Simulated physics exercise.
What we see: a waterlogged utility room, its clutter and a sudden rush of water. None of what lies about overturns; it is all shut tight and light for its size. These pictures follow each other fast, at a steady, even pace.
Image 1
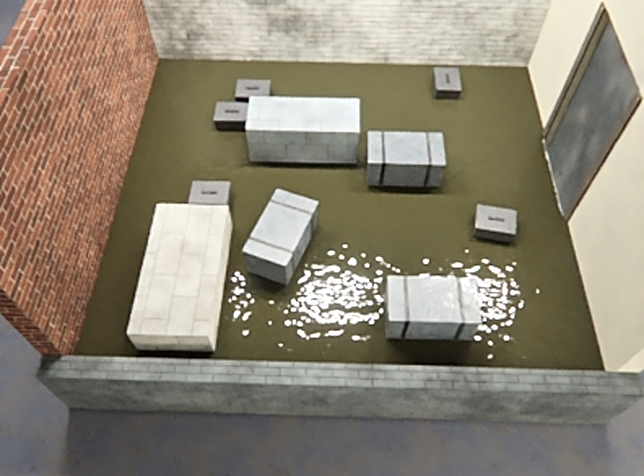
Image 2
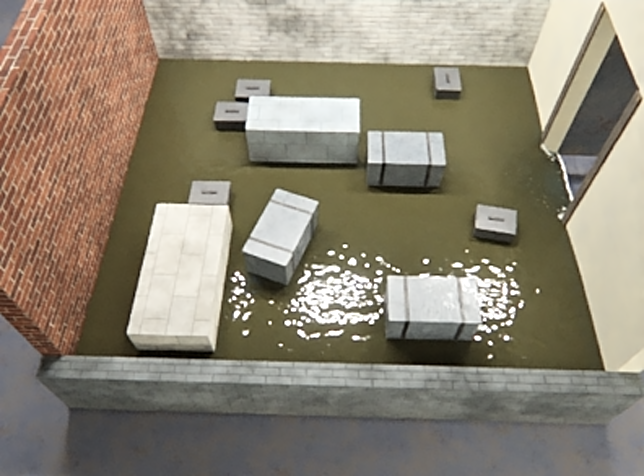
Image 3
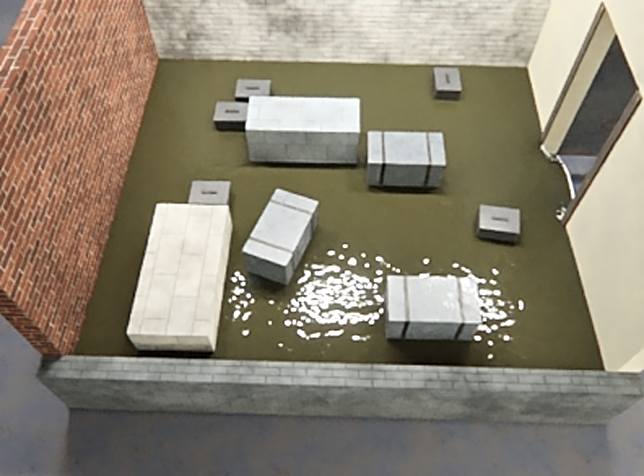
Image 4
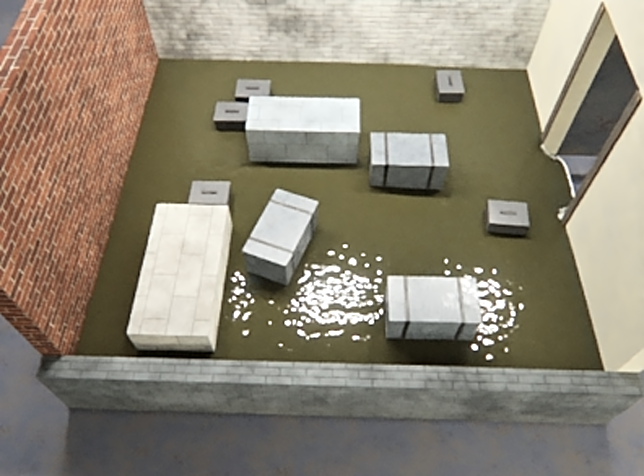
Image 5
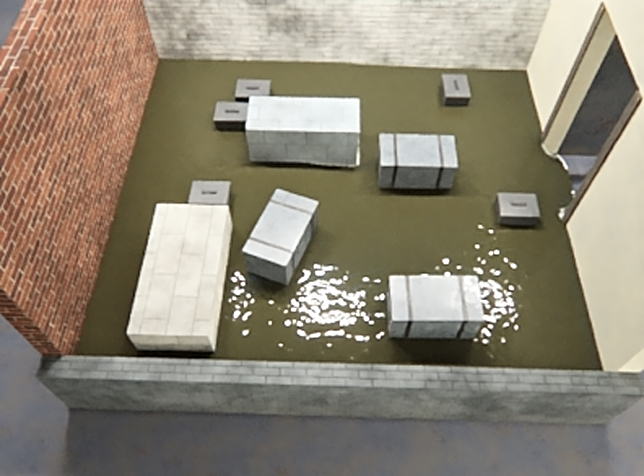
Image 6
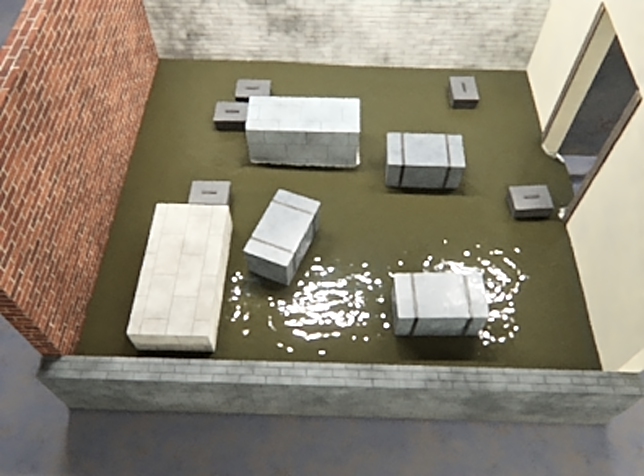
We see boxes and blocks sitting in murky water inside a walled room as a panel in the right wall opens; a small dark box then drifts right toward the gap, and several other boxes shift slightly right.
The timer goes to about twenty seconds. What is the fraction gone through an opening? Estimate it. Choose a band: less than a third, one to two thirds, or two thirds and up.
One to two thirds.
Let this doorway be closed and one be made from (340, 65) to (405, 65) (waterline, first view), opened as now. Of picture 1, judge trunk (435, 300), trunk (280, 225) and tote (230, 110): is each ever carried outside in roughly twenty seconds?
In that order: Kept in, still in, inside.
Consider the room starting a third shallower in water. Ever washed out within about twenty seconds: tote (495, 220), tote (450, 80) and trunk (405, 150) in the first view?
Going item by item, that's exited, then exited, then exited.
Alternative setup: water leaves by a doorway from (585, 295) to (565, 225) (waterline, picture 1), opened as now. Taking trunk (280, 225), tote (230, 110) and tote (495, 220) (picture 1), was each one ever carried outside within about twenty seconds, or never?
Item one never gets out, item two never gets out, item three leaves at some point.
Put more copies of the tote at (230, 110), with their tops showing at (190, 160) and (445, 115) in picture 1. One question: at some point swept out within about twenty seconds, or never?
In order, the first is never leaving and the second is escaping.
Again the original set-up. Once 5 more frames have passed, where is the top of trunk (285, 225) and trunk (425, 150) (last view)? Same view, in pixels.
Approximately (313, 232) for one and (473, 144) for the other.
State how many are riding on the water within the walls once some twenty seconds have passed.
Exactly 4.
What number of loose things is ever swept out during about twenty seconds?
That comes out at 4.
A moment on, 1 of 8 are out; 7 afloat.
Next, 3 of 8 are out; 5 afloat.
Later, 4 of 8 are out; 4 afloat.
In the end, 4 of 8 are out; 4 afloat.
